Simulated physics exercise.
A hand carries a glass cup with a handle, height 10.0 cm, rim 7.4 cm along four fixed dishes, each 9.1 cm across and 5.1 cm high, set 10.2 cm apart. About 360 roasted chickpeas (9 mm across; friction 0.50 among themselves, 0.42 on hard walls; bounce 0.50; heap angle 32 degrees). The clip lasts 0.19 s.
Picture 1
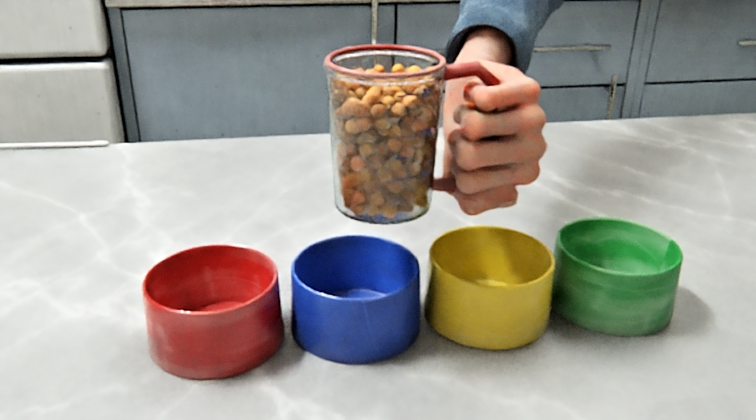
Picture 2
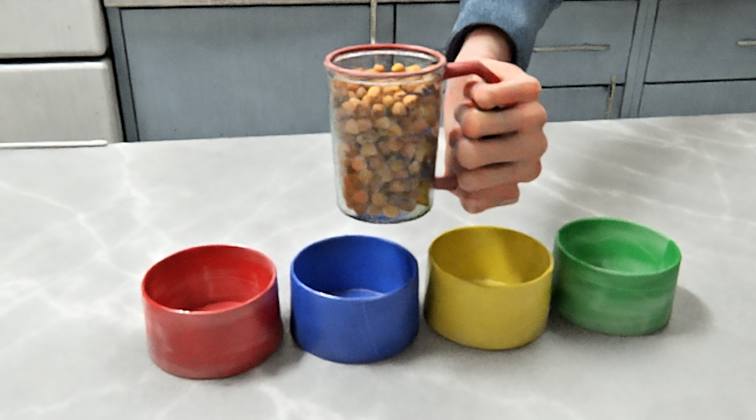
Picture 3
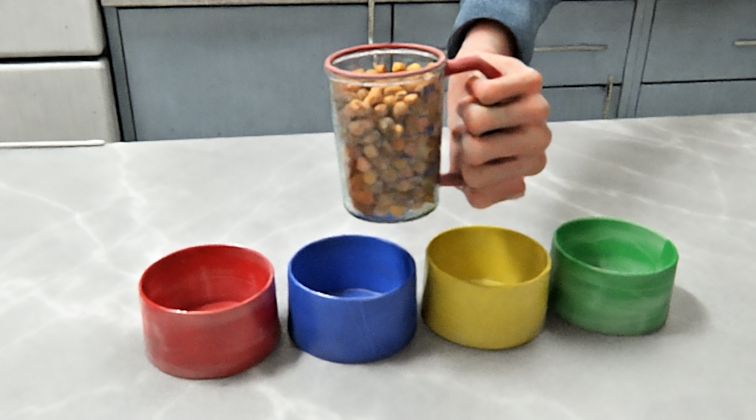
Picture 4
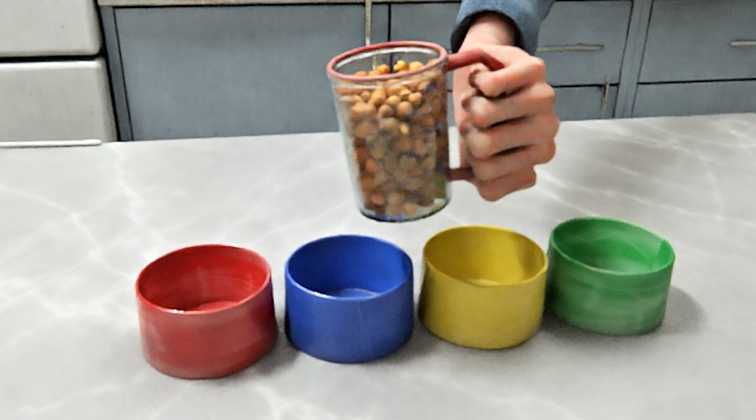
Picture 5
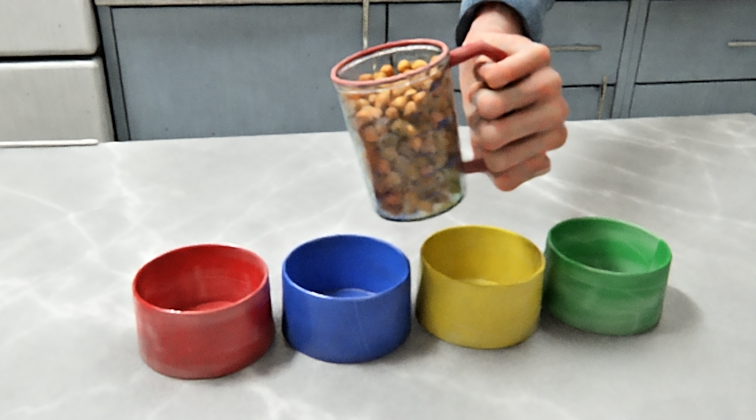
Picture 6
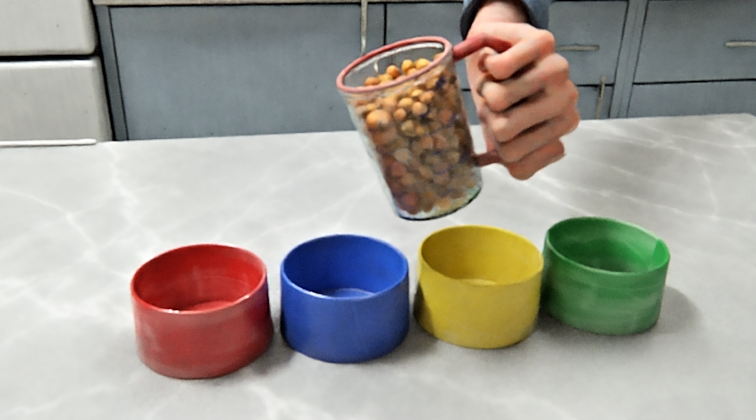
A hand in a blue sleeve holds a clear, red-rimmed cup full of roasted chickpeas above a pale marbled counter, seen from slightly above with grey-blue cabinets behind. Below it, four empty round dishes sit in a row, red, blue, yellow and green from left to right. The hand gradually tilts the cup leftward, shifting it slightly right, while the view drifts very slightly.
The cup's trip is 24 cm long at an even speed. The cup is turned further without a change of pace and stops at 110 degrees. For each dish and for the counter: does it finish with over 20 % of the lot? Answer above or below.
Red below, blue below, green above, yellow above, counter below.
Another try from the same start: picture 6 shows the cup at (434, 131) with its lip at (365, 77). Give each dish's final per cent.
Red 0, blue 0, green 90, yellow 0.
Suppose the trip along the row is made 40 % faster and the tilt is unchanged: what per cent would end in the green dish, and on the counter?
Green 90, counter 10.
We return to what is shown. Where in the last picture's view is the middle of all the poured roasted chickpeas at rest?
At about (574, 284).
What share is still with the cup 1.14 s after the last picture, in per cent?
Roughly 25 per cent.
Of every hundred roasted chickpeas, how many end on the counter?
Roughly 10 per cent.
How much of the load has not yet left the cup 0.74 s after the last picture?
About 65 per cent.
Then, 0.44 s after the last picture, tilt 90 degrees; cup holds 100 %.
Then, 0.74 s after the last picture, tilt 110 degrees; cup holds 65 %, yellow 25 %.
Then, 1.14 s after the last picture, tilt 110 degrees; cup holds 25 %, green 35 %, yellow 25 %.
In the end, red 0 %, blue 0 %, green 65 %, yellow 25 %, counter 10 %.
